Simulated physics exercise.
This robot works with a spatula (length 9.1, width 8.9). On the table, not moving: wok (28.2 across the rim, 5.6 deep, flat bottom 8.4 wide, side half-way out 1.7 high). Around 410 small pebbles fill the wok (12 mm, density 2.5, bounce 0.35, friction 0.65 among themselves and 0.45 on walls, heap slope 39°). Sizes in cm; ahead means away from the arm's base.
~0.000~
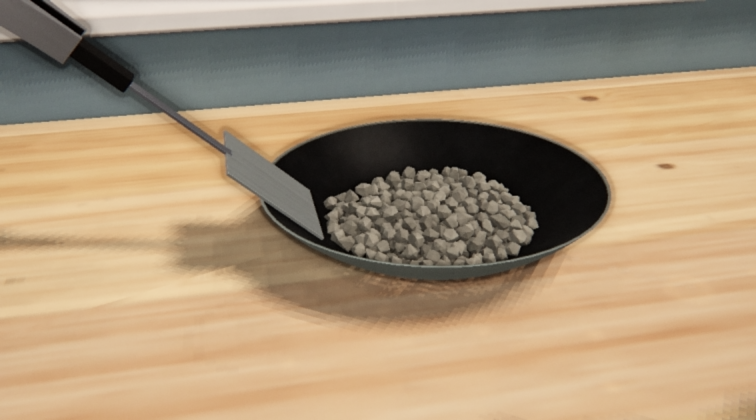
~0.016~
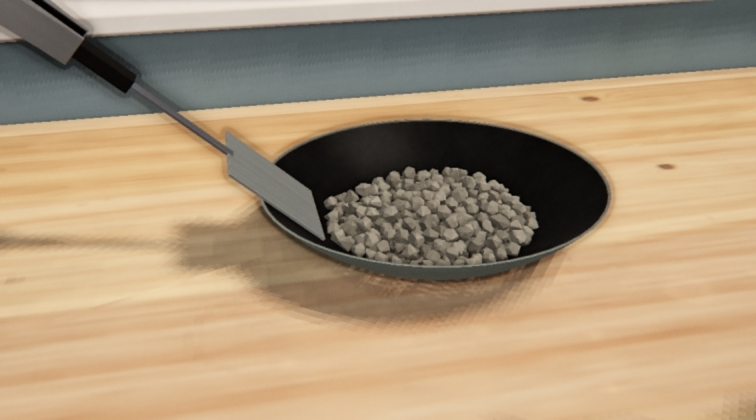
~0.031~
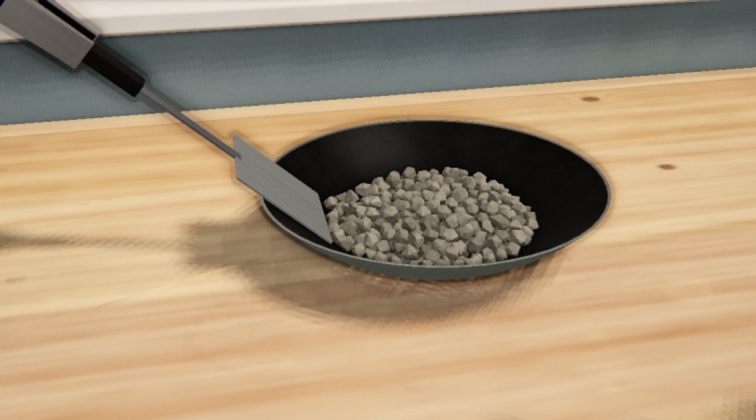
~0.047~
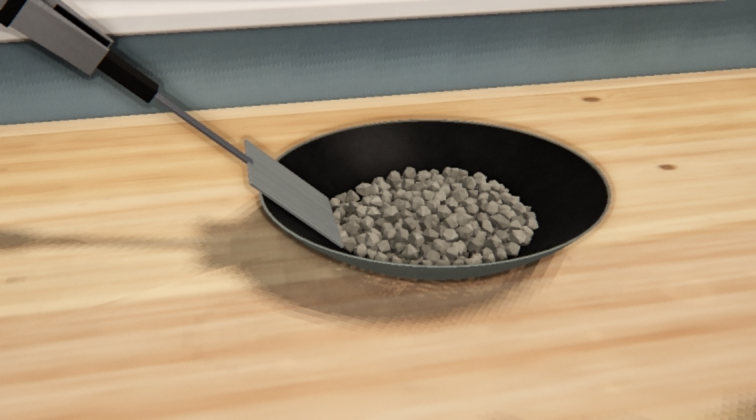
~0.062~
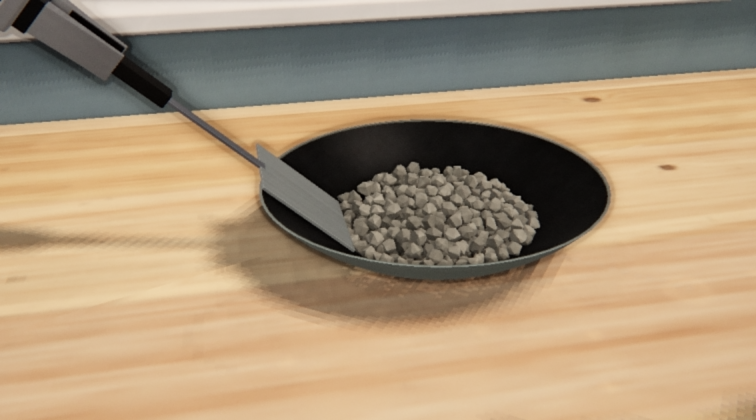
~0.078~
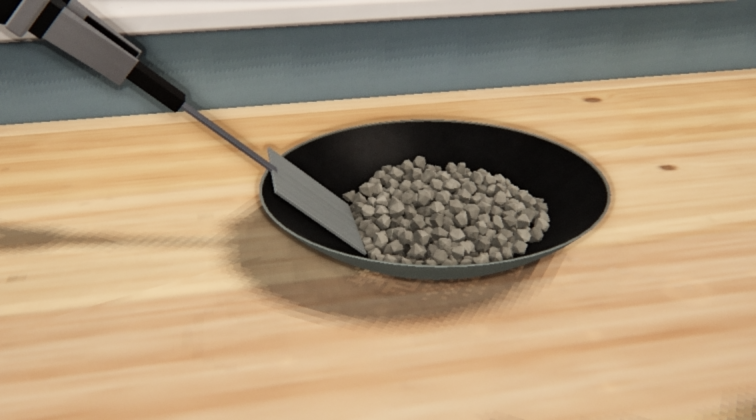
At the start, a robot's spatula rests at the left edge of a black wok heaped with small grey pebbles on a wooden table. The spatula then slides slowly rightward into the wok and pushes against the pebbles, shifting the heap slightly right while the wok stays still.
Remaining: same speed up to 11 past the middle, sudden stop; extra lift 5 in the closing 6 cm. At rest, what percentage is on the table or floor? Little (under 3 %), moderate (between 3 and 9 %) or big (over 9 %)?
Answer: Big; over 9 % of the small pebbles finish on the table or floor.
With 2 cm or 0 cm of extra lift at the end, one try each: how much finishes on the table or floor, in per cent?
About 50 and 50 per cent.
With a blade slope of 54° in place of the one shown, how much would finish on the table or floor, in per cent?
In that case some 40 per cent.
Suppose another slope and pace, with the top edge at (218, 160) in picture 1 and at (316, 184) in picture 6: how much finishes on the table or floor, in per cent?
About 60 per cent.
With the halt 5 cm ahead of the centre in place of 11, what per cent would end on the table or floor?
Then about 0 per cent.
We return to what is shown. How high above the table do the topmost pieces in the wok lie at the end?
About 6.5 cm.
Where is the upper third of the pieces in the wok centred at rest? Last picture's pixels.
Near (533, 191).
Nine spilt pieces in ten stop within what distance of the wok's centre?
Roughly 30 cm.
After 0.19 s, sloping 43°, highest piece 6 above the table; 406 in the wok.
After 0.30 s, sloping 43°, highest piece 9 above the table; 373 in the wok, 33 on the blade or in flight.
After 0.56 s, sloping 43°, highest piece 7 above the table; 247 in the wok, 143 on the table or floor, 16 on the blade or in flight.
After 1.61 s, sloping 43°, highest piece 6 above the table; 247 in the wok, 159 on the table or floor.
At rest, 247 in the wok, 159 on the table or floor. That is 39 % on the table or floor.
